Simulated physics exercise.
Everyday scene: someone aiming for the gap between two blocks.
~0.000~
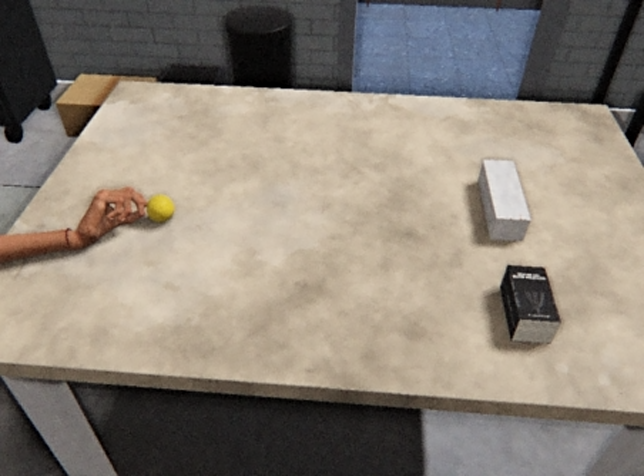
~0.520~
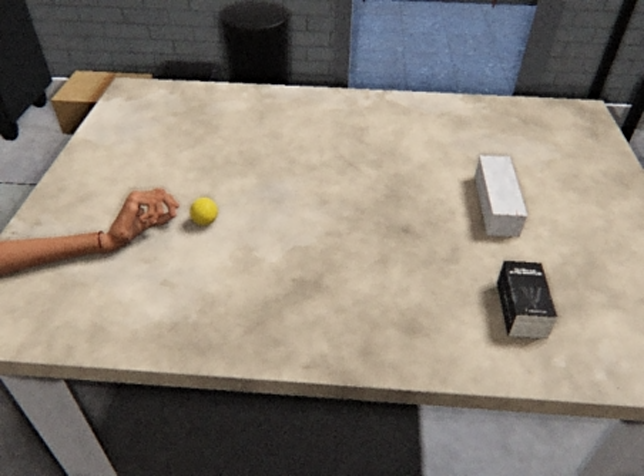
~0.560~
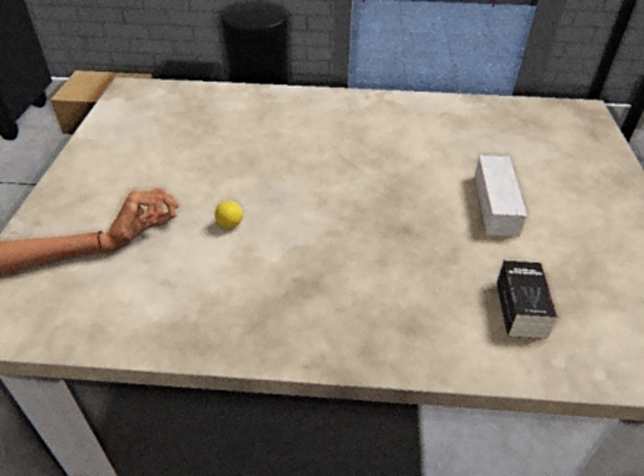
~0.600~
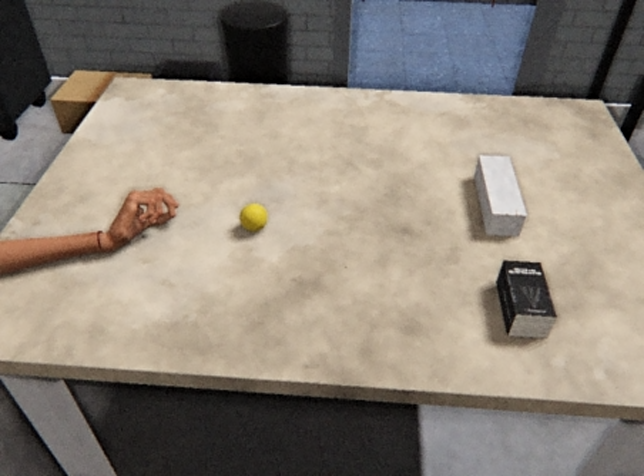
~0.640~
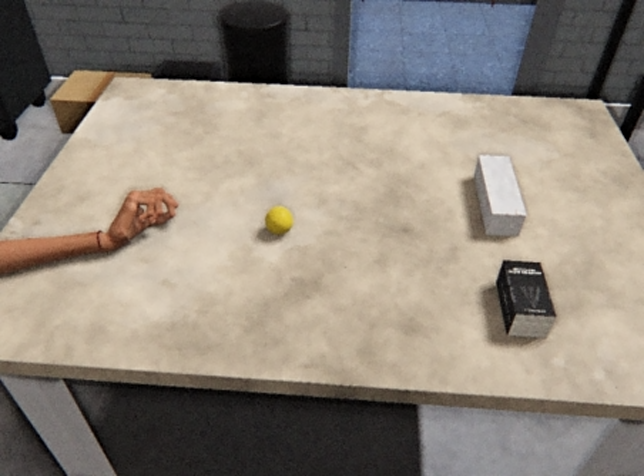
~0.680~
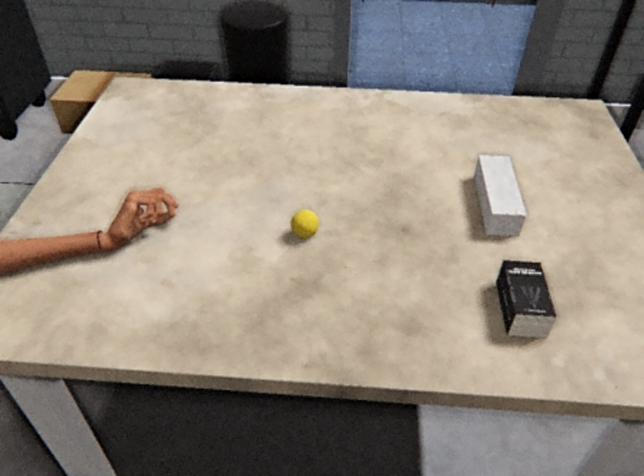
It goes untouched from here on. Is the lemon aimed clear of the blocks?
Yes.
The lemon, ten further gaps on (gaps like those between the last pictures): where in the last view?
Its centre lands near (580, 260).
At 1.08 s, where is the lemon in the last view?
Around (576, 258).
After 1.08 s, lemon heading on near (575, 258).
After 1.58 s, lemon heading on.
In the end (2.3 s), the lemon rolls through.
